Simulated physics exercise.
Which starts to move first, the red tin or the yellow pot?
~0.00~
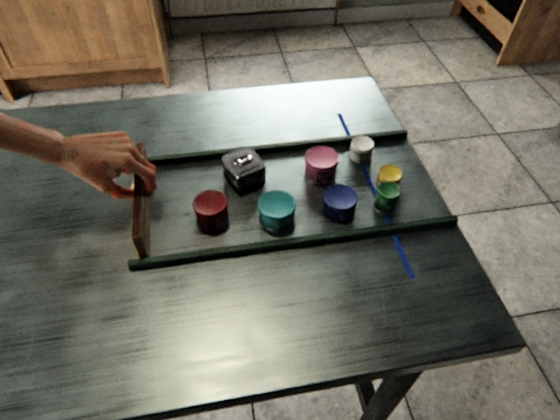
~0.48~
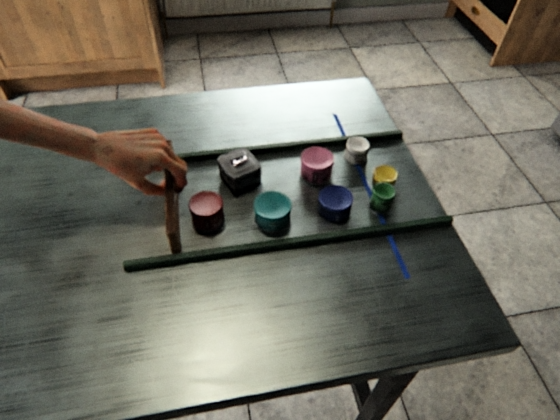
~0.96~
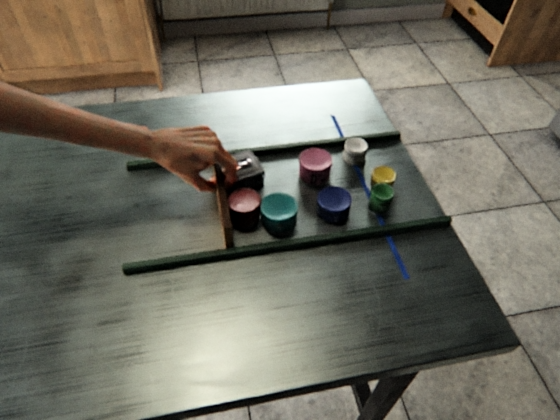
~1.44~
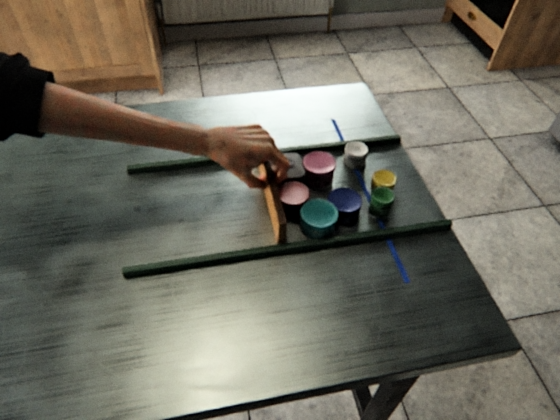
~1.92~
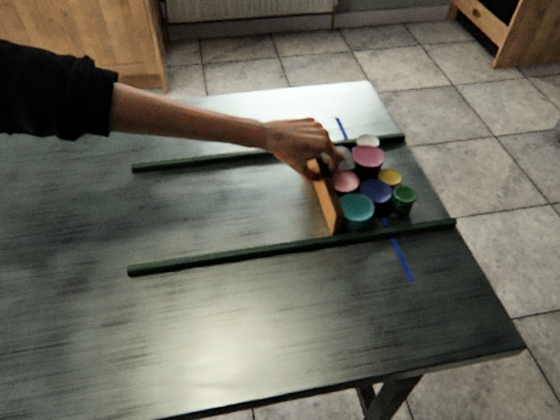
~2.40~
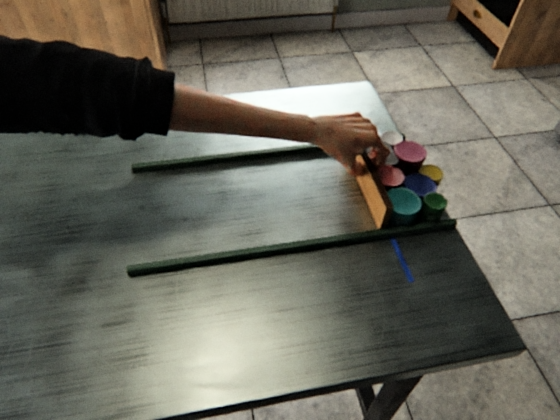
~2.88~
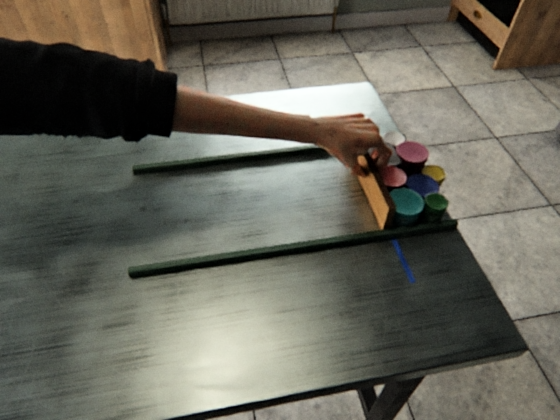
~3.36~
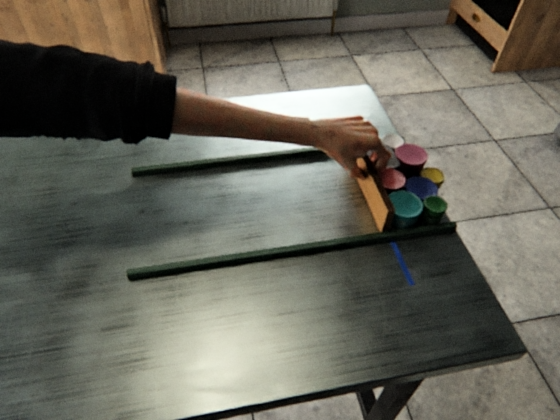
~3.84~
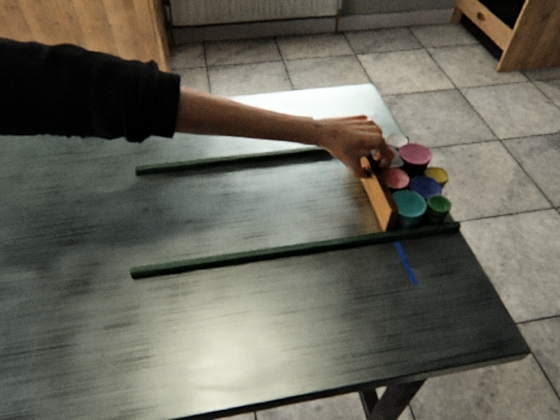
The red tin starts to move first, as the board pushes it to the right while the yellow pot is still standing in its place near the table's edge.
In the video, a hand slides an upright wooden board to the right between two rails on a dark table, gathering colourful tins and a small case into a cluster. The board stops near the table's edge, with the hand still holding it and the tins still on the table.
